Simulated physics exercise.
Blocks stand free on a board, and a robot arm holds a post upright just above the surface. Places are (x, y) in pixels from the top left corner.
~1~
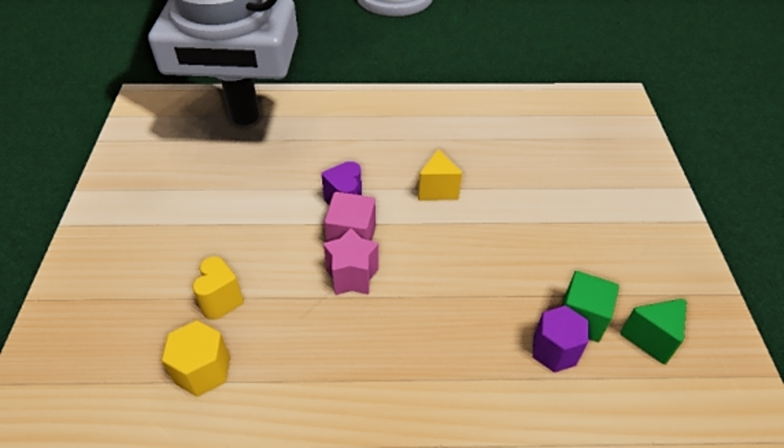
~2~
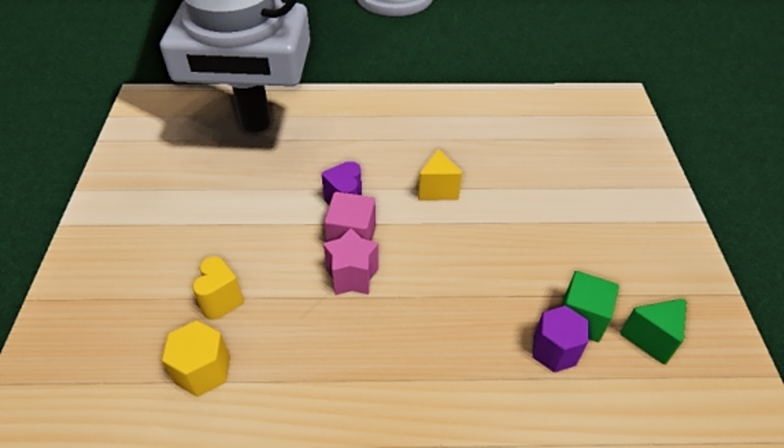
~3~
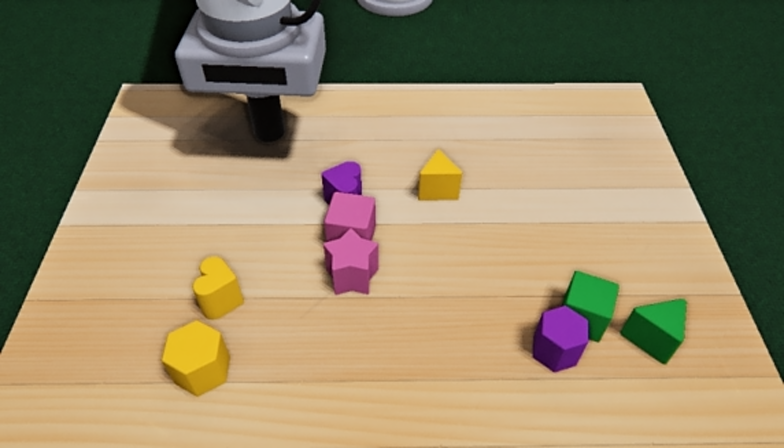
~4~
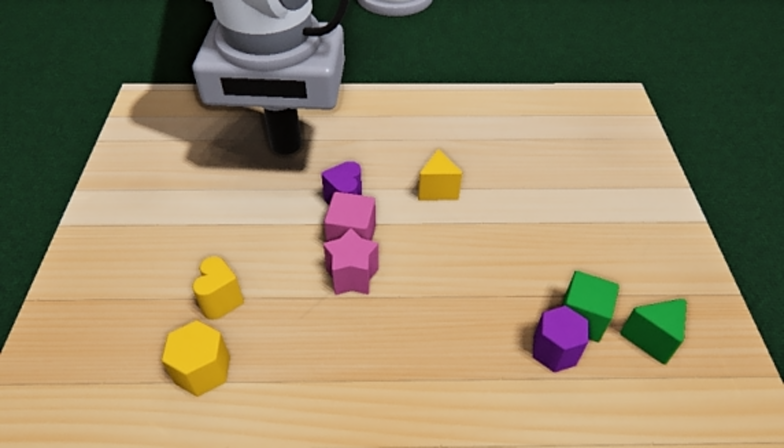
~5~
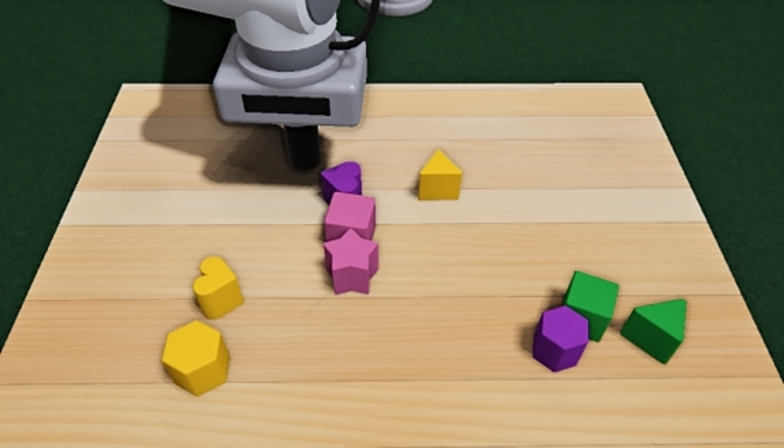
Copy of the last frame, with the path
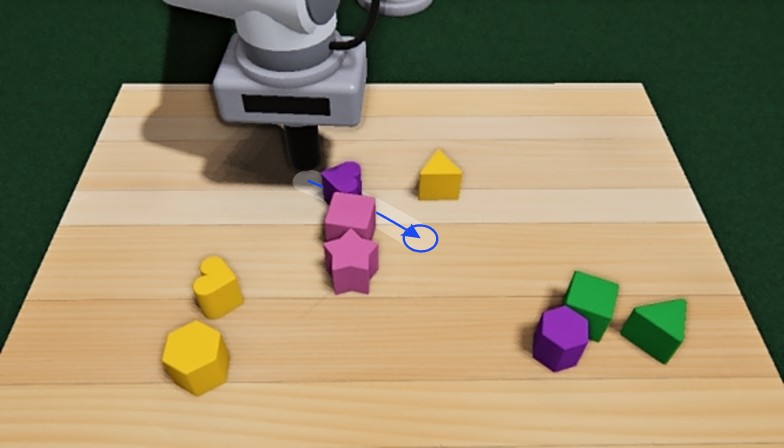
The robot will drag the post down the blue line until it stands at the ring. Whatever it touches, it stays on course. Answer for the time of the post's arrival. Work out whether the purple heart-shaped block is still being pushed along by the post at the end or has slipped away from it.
Still leading.
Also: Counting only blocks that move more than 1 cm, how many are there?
Displaced: One.
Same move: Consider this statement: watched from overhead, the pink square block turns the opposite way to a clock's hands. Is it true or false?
That claim is false.
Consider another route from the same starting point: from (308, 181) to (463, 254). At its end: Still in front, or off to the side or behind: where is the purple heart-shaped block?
The post still has it in front.
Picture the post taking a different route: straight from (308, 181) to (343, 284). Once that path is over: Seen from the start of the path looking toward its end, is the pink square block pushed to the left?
I believe so.
Path on the board, from (308, 181) through (345, 197) and (383, 216) to (420, 238).
What follows on the original path. One third of the way, post (345, 178); purple heart-shaped block (371, 183), turned 15° anticlockwise.
Two thirds of the way, post (383, 197); purple heart-shaped block (412, 202), turned 25° anticlockwise; pink square block (352, 211).
At the end, post (422, 219); purple heart-shaped block (455, 221), turned 40° anticlockwise; pink square block (355, 212), turned 20° clockwise; yellow triangular block in place.
